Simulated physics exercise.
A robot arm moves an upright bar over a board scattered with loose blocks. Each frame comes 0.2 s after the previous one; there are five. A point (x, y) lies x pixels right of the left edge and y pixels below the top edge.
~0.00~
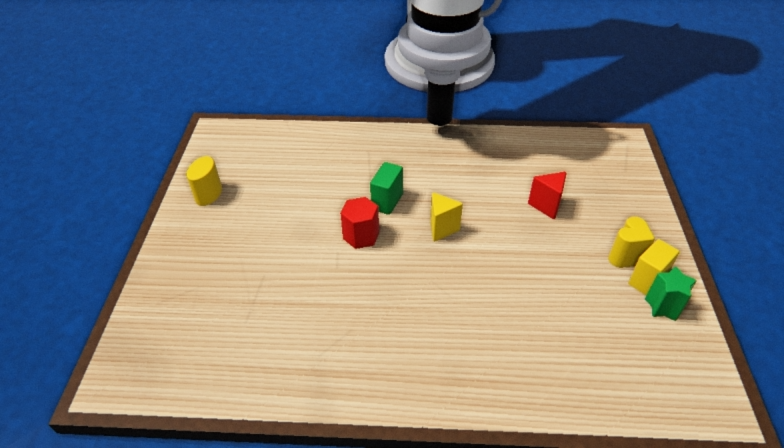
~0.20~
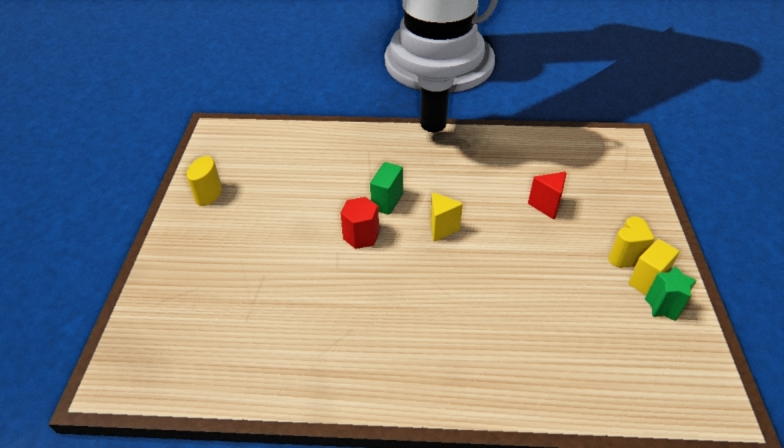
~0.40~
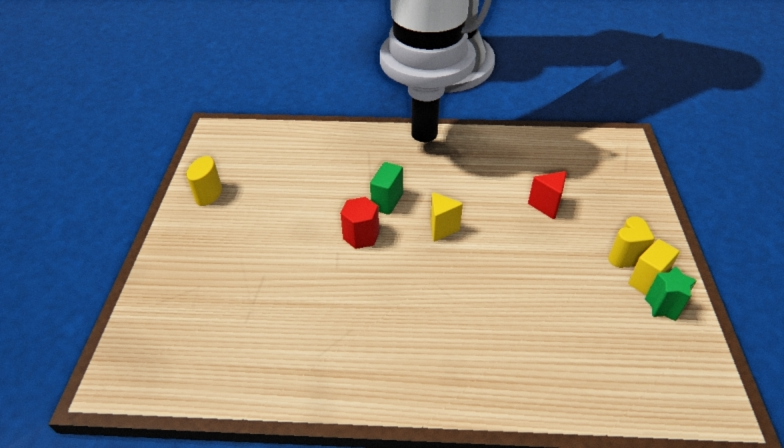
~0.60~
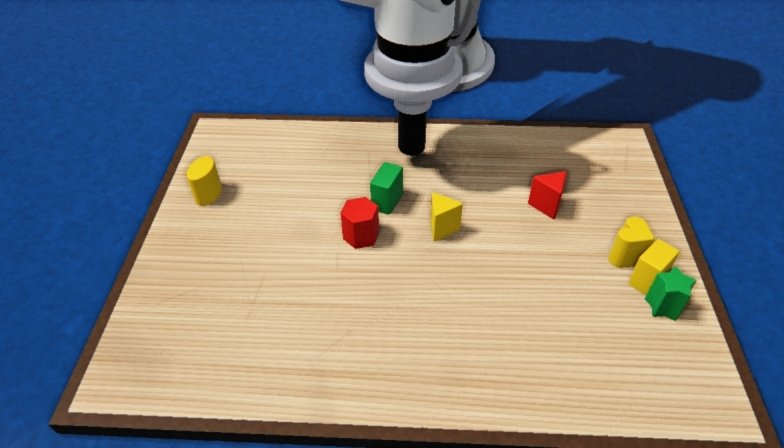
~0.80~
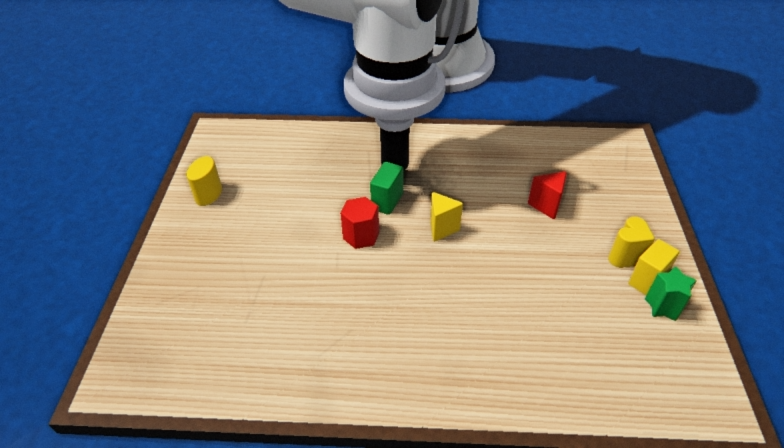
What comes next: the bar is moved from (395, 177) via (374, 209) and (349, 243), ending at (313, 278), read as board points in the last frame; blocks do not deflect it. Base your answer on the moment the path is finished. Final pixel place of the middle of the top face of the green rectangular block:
(385, 221)
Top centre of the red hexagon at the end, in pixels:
Answer: (324, 278).
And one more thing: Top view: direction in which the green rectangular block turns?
Anticlockwise, looking down.
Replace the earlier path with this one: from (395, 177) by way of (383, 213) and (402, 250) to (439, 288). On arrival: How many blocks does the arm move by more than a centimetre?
Blocks displaced: 2.
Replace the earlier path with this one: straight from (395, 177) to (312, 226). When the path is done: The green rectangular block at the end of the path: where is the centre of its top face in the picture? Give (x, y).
In the picture, it is at (376, 190).
On the path given first. One third of the way, bar at (373, 197); red hexagon at (355, 217), turned 25° clockwise; green rectangular block at (381, 206), turned 45° anticlockwise.
Two thirds of the way, bar at (347, 231); red hexagon at (341, 242), turned 20° clockwise; green rectangular block at (385, 221), turned 80° anticlockwise.
At the end, bar at (311, 266); red hexagon at (324, 278), turned 40° anticlockwise; green rectangular block at (385, 221), turned 80° anticlockwise; yellow triangular piece still.
